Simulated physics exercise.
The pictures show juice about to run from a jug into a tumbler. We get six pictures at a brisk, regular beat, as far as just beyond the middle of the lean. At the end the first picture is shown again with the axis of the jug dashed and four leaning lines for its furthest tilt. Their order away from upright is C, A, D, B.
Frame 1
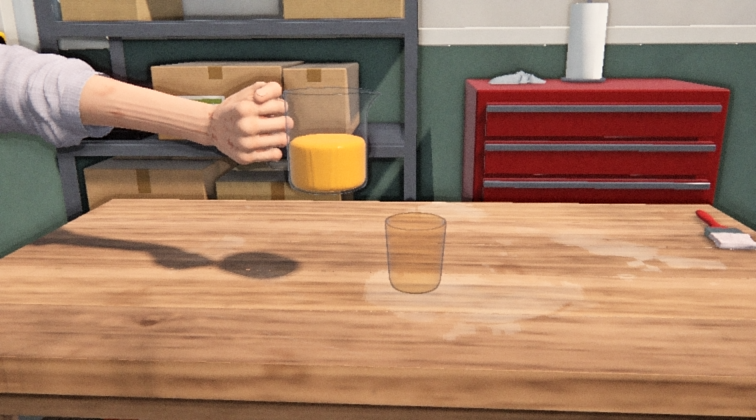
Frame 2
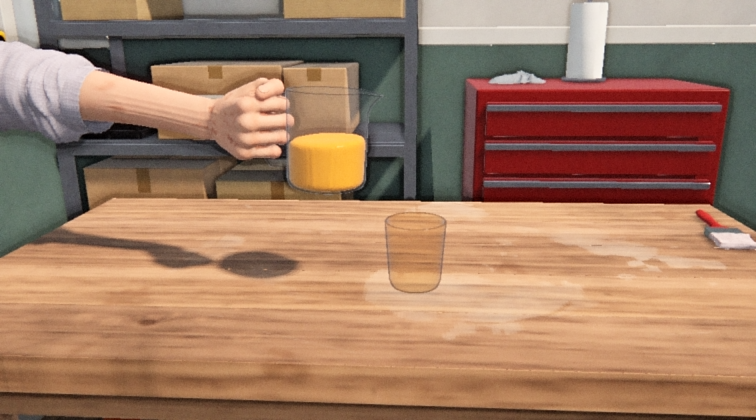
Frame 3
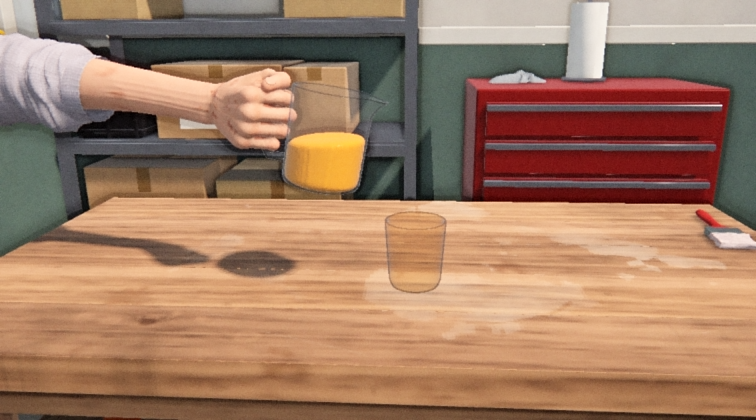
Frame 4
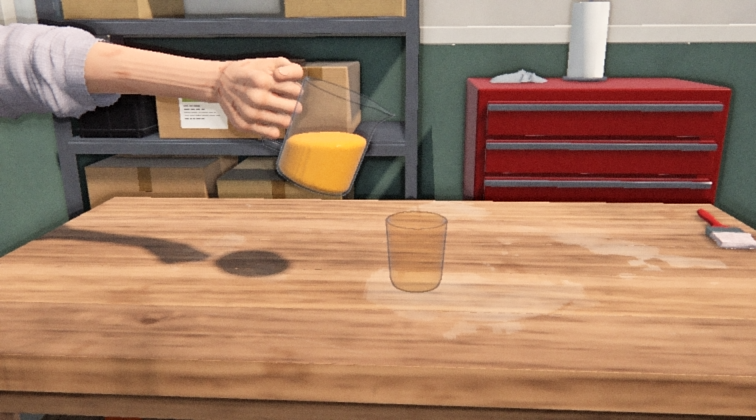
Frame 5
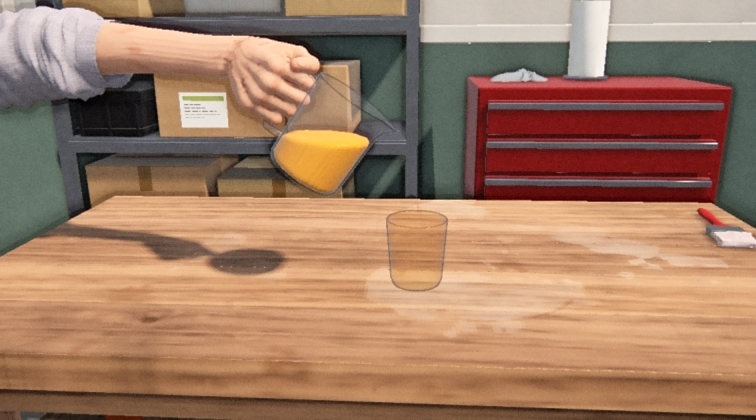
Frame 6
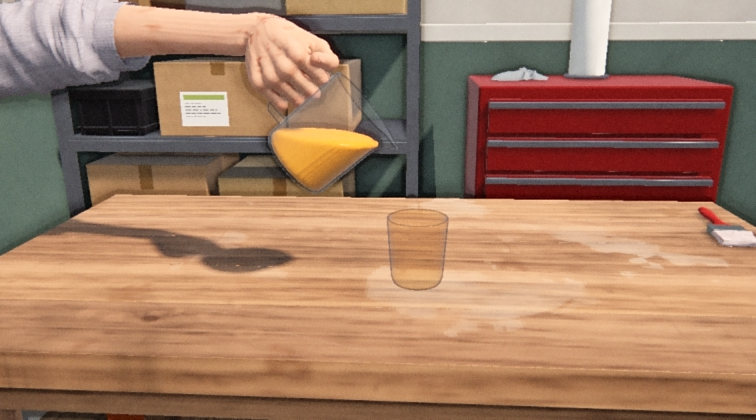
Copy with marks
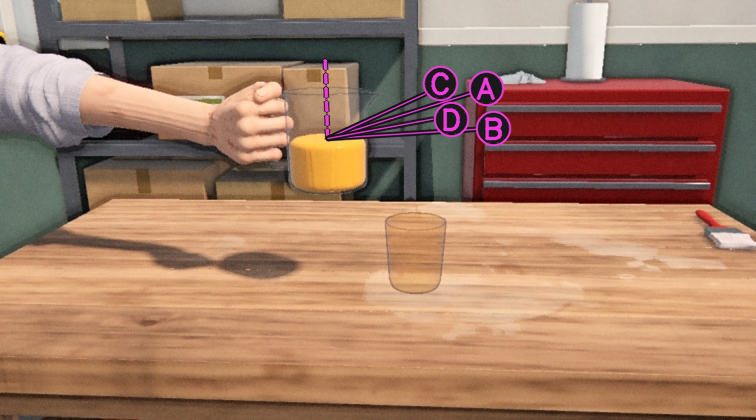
A hand at the left tilts a clear jug of orange juice steadily clockwise, its wrist rising and bending as the juice slants toward the lip on the right. The jug hangs above a light wooden workbench, with an empty clear tumbler below to its right and a red-handled brush at the far right. Behind, seen from the front by a nearly still camera, are boxes on grey shelves and a red drawer cabinet.
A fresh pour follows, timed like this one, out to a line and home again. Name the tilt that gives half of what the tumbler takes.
A.
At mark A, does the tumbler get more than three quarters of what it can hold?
No, less.
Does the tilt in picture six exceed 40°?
Yes, it does.
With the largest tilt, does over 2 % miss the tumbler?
Yes.
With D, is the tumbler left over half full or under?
Over half.
In magenta, A at (470, 93); B at (476, 129); C at (425, 93); D at (433, 118).
For mark A, the tumbler ends with about 51 % of what it can hold; 3 % of the juice is spilt.
For mark B, the tumbler ends with about 81 % of what it can hold; 8 % of the juice is spilt.
For mark C, the tumbler ends with about 33 % of what it can hold.
For mark D, the tumbler ends with about 69 % of what it can hold; 4 % of the juice is spilt.
